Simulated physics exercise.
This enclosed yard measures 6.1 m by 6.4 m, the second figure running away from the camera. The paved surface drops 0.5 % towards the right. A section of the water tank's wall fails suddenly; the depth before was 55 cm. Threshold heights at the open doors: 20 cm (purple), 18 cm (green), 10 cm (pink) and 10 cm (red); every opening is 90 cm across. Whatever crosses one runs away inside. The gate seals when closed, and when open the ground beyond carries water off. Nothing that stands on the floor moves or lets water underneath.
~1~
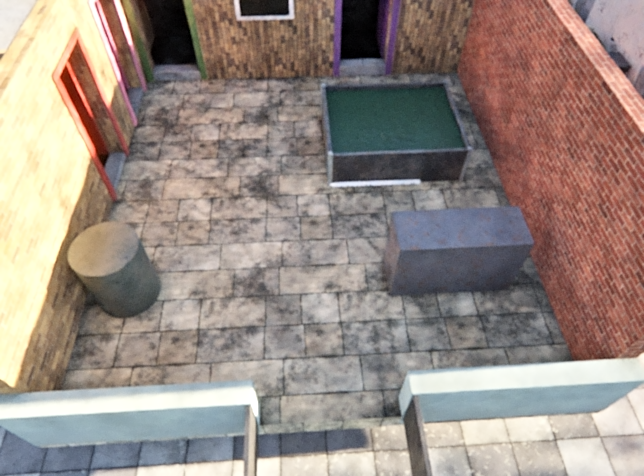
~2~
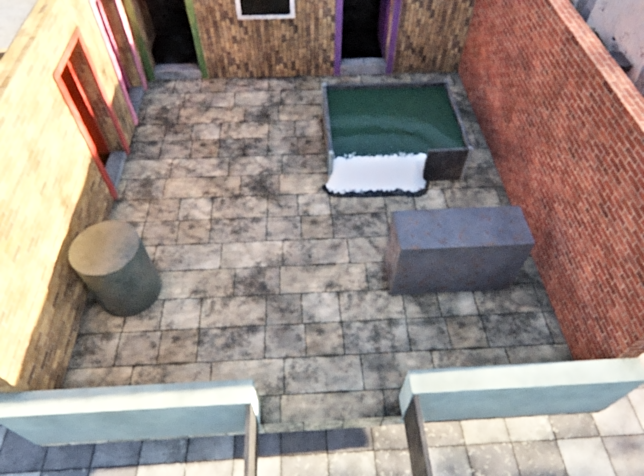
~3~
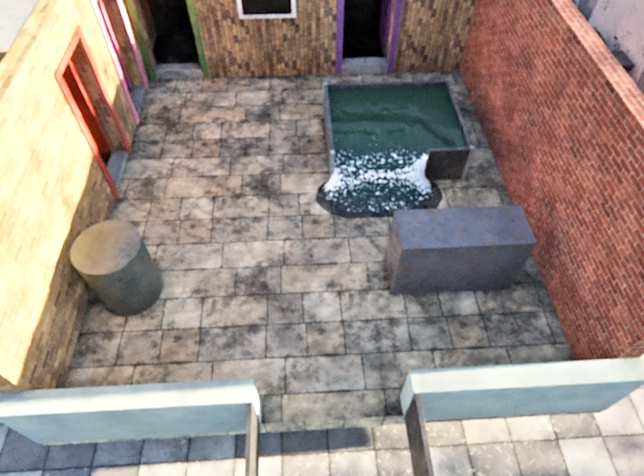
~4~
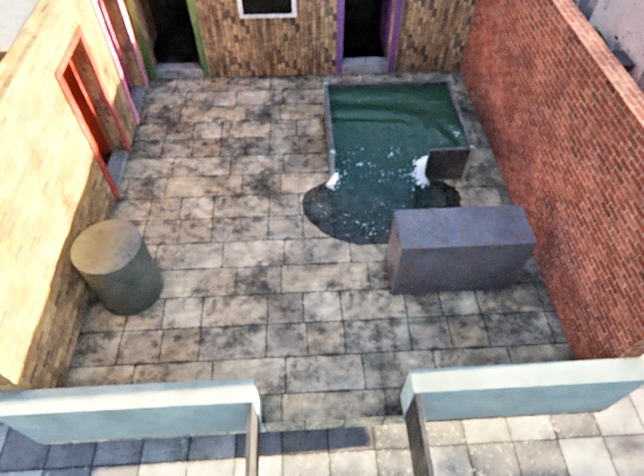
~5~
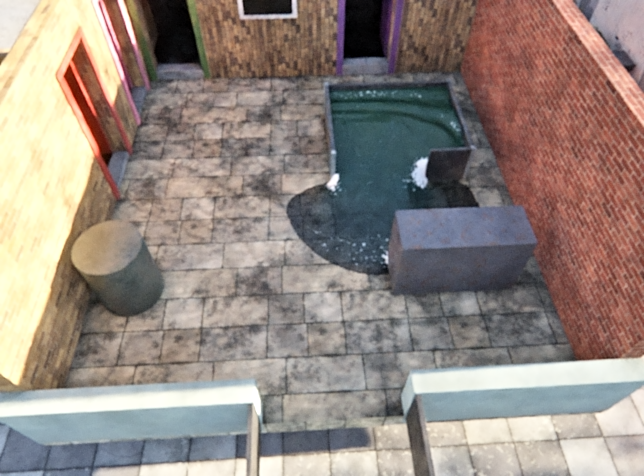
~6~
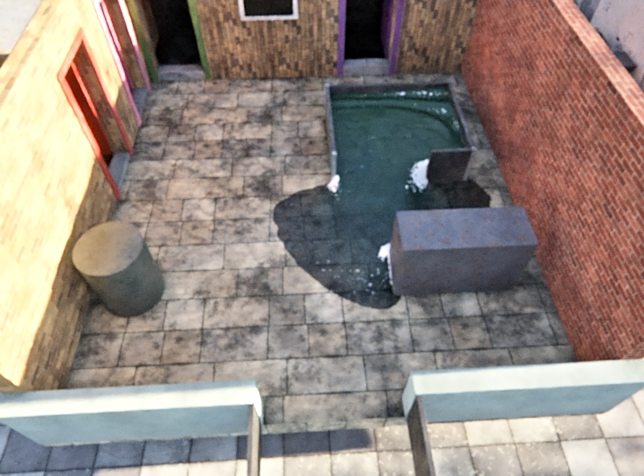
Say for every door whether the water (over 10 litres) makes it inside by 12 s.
Within that time: At the purple door it keeps below the limit; at the green door it keeps below the limit; at the pink door it does not reach the limit; at the red door it stays under the limit.
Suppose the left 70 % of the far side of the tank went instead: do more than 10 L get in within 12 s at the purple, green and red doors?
Against that limit: Purple above, green not over, red below.
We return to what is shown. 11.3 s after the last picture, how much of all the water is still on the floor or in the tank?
Roughly 70 in a hundred.
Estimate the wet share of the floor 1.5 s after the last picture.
About 35 per cent.
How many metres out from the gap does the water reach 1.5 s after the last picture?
Some 4.6 m out.
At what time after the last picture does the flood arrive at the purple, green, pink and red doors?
Arrival: Purple 3.8 s, green 6.0 s, pink 5.0 s, red 3.6 s.
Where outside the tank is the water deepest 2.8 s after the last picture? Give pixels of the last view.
Near (60, 414).
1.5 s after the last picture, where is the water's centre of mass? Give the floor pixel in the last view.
Around (381, 200).
Then, 0.7 s after the last picture water covers 25 % of the floor and is deepest (36 cm) near (396, 246); purple door not reached, green door not reached, pink door not reached, red door not reached.
Then, 1.5 s after the last picture water covers 35 % of the floor and is deepest (28 cm) near (398, 256); purple door not reached, green door not reached, pink door not reached, red door not reached.
Then, 2.8 s after the last picture water covers 50 % of the floor and is deepest (26 cm) near (60, 414); purple door not reached, green door not reached, pink door not reached, red door not reached.
Then, 6.3 s after the last picture water covers 75 % of the floor and is deepest (10 cm) near (298, 330); purple door 3 cm at the sill, 0 L in, green door 4 cm at the sill, 0 L in, pink door 1 cm at the sill, 0 L in, red door 1 cm at the sill, 0 L in.
Then, 11.3 s after the last picture water covers 100 % of the floor and is deepest (6 cm) near (140, 125); purple door 2 cm at the sill, 0 L in, green door 6 cm at the sill, 0 L in, pink door 6 cm at the sill, 0 L in, red door 3 cm at the sill, 0 L in.
